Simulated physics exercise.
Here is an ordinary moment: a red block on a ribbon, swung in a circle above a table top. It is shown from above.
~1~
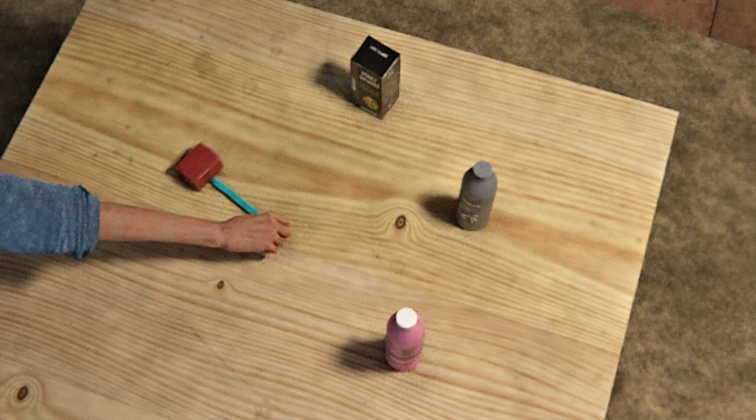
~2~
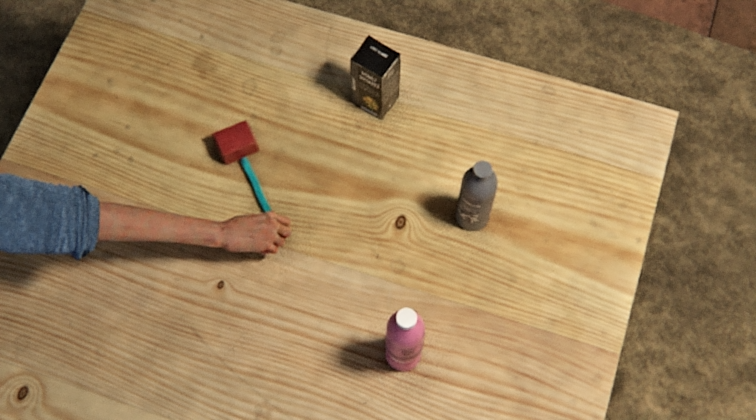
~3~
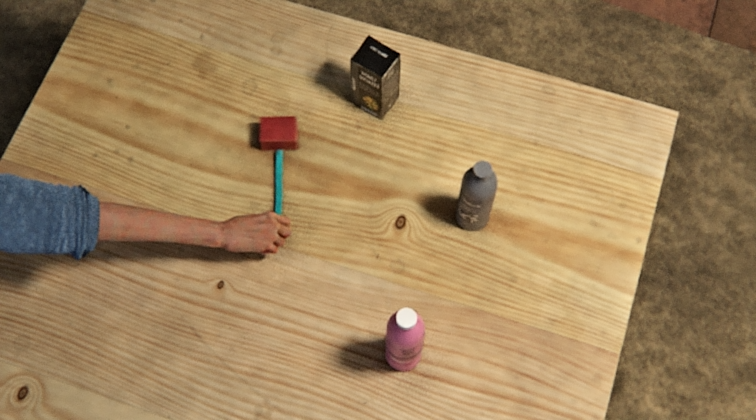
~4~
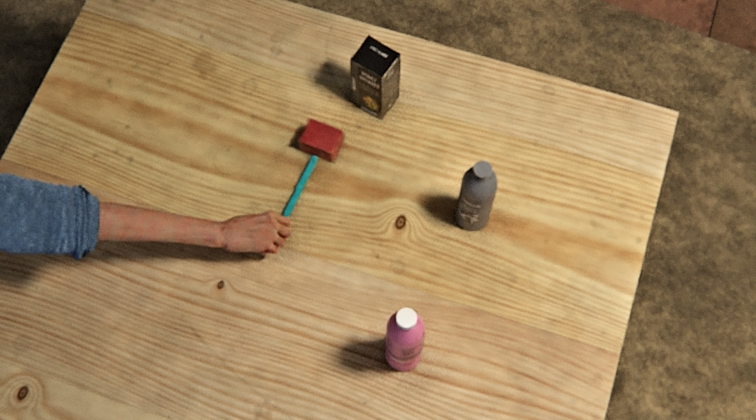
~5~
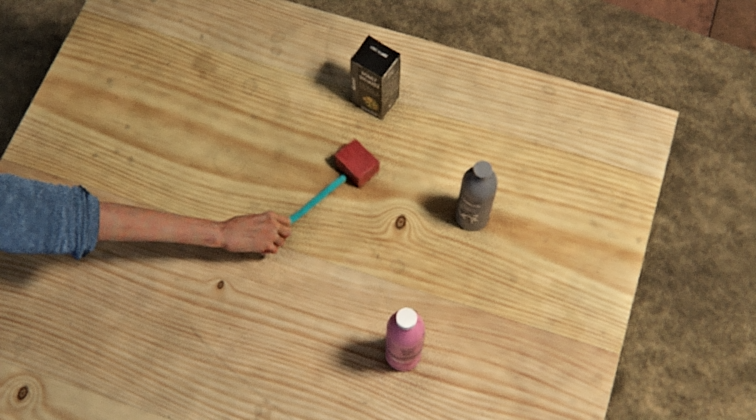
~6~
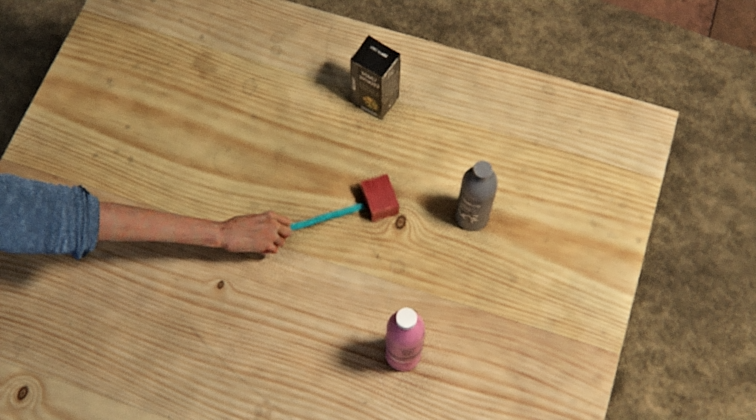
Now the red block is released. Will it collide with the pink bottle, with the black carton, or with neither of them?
The pink bottle is hit; the black carton is missed.
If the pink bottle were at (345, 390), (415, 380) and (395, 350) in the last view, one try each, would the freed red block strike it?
Okay, first spot it goes free, second spot it gets reached, third spot it gets reached.
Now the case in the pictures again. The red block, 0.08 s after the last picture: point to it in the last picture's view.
At that time it is at about pixel (396, 279).
Then, 0.08 s after the last picture, block near (396, 279).
Then, 0.20 s after the last picture, block near (412, 356); pink bottle pushed aside.
At rest, block near (423, 388); pink bottle knocked over. The pink bottle gets hit and the black carton escapes it.
